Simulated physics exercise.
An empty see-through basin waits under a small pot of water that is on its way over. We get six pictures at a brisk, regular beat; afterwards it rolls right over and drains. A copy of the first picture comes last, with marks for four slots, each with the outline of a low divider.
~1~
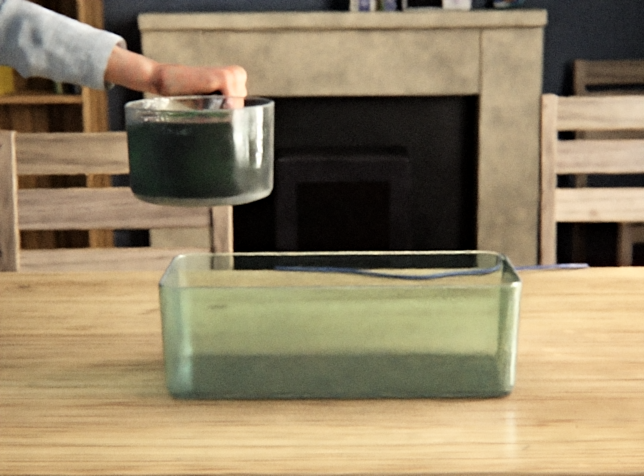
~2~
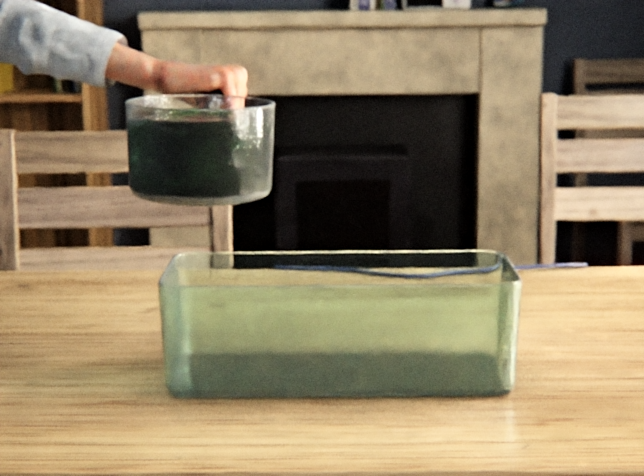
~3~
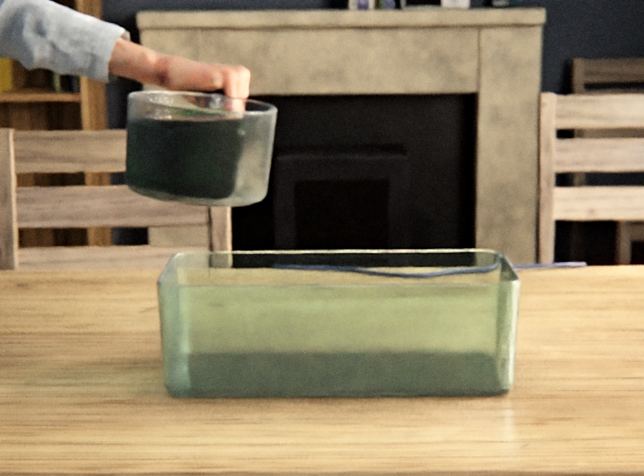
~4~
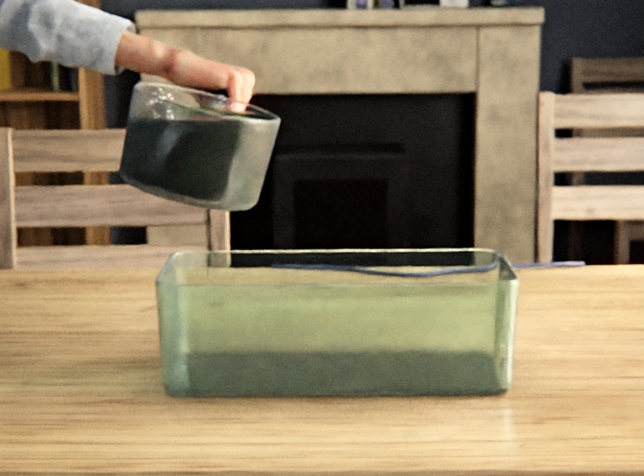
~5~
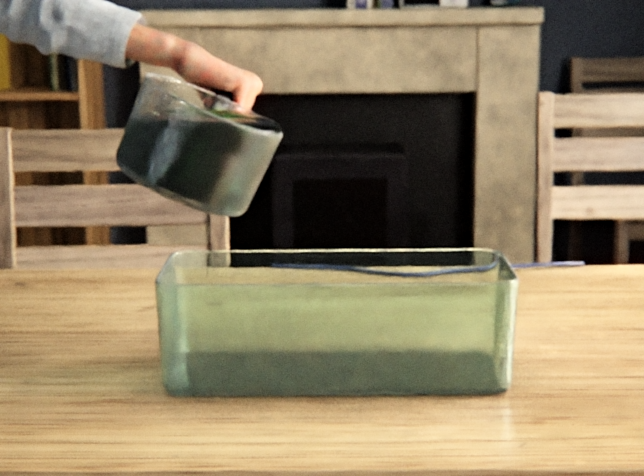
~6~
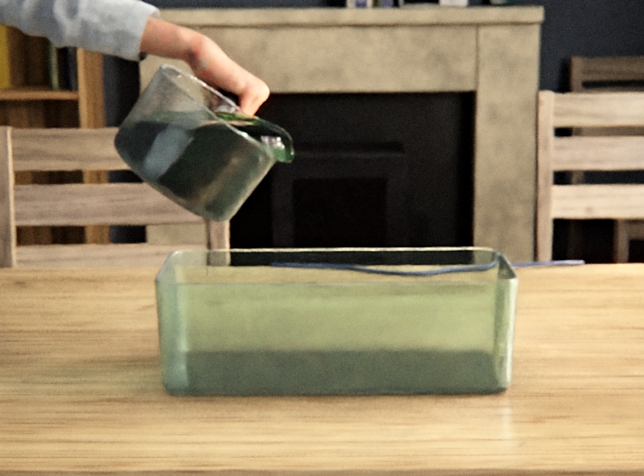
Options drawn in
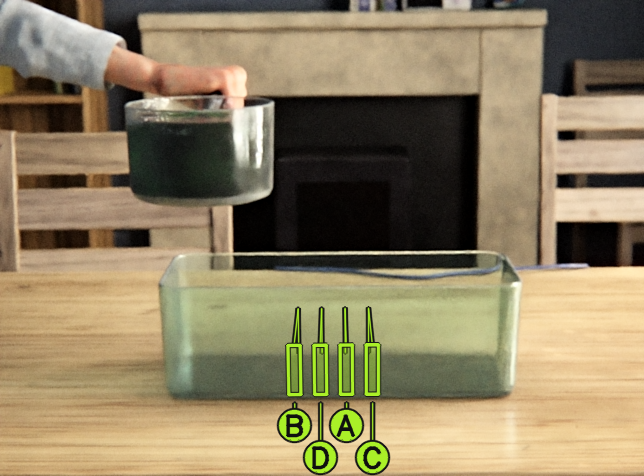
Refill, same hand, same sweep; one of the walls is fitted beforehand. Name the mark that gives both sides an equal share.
It is D.
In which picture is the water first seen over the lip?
Picture 5.
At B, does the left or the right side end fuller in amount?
More ends on the right.
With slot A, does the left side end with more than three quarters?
No.
In lime, A at (346, 403); B at (294, 403); C at (372, 402); D at (320, 403).
With A, about 63 % ends left of the wall and 30 % right of it; 7 % is lost outside.
With B, about 27 % ends left of the wall and 71 % right of it.
With C, about 75 % ends left of the wall and 13 % right of it; 11 % is lost outside.
With D, about 45 % ends left of the wall and 53 % right of it.
